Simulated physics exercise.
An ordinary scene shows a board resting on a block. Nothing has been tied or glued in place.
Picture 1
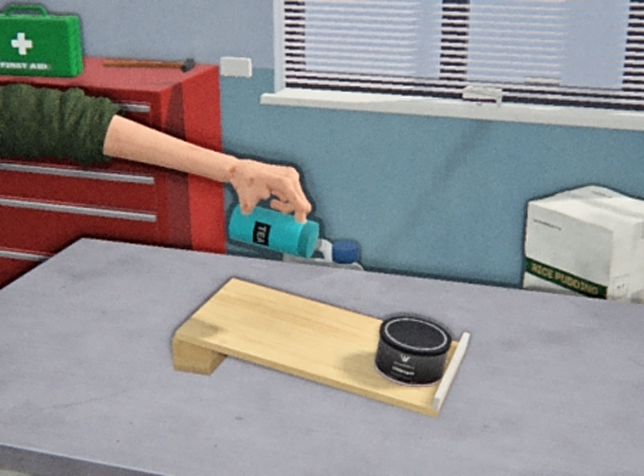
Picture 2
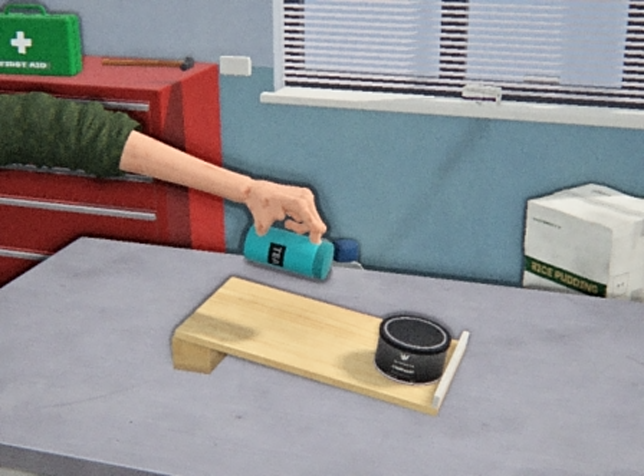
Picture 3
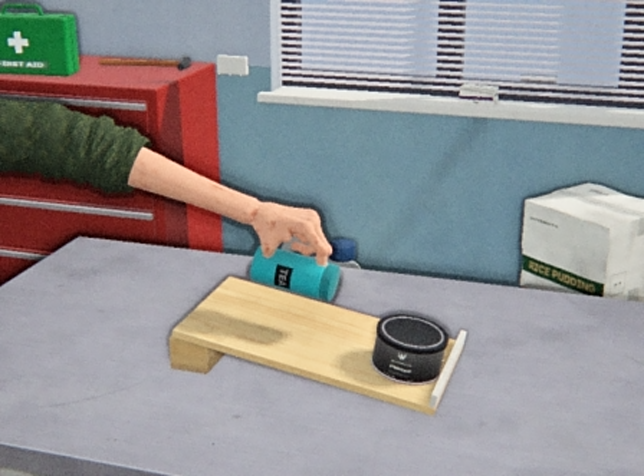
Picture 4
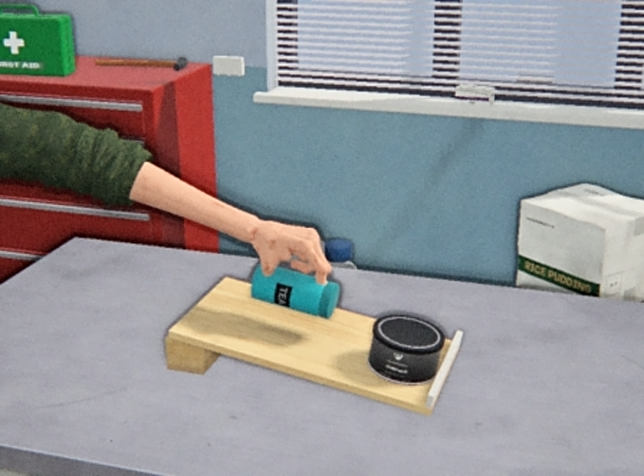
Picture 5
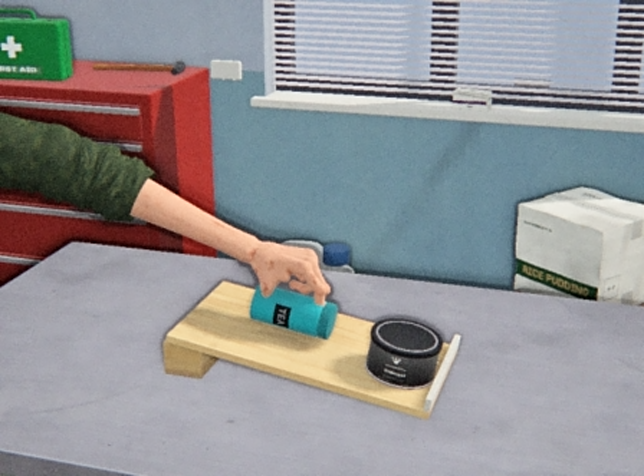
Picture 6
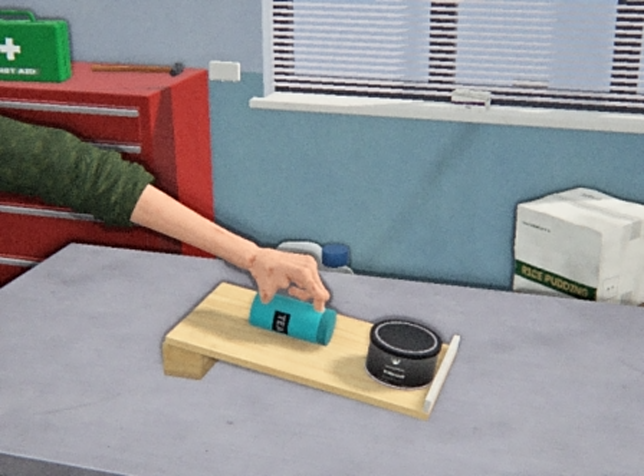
A hand and forearm in a dark green sleeve reach in from the left over a grey tabletop, seen from slightly above, with blue wall and window blinds behind. A pale wooden board slopes down rightward from a block, a black tub at its lower end, a red cabinet left and white carton right. The hand lowers a turquoise jar onto the board, still gripping it, as the view shifts very slightly.
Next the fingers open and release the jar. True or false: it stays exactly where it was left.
True.
Then, 0.20 s past the last view, nothing moves.
Then, 0.50 s past the last view, turquoise jar resting near (293, 319).
Finally, both still in place. Final places as the last picture's camera would see them, turquoise jar near (294, 319). The turquoise jar stays where it is put.
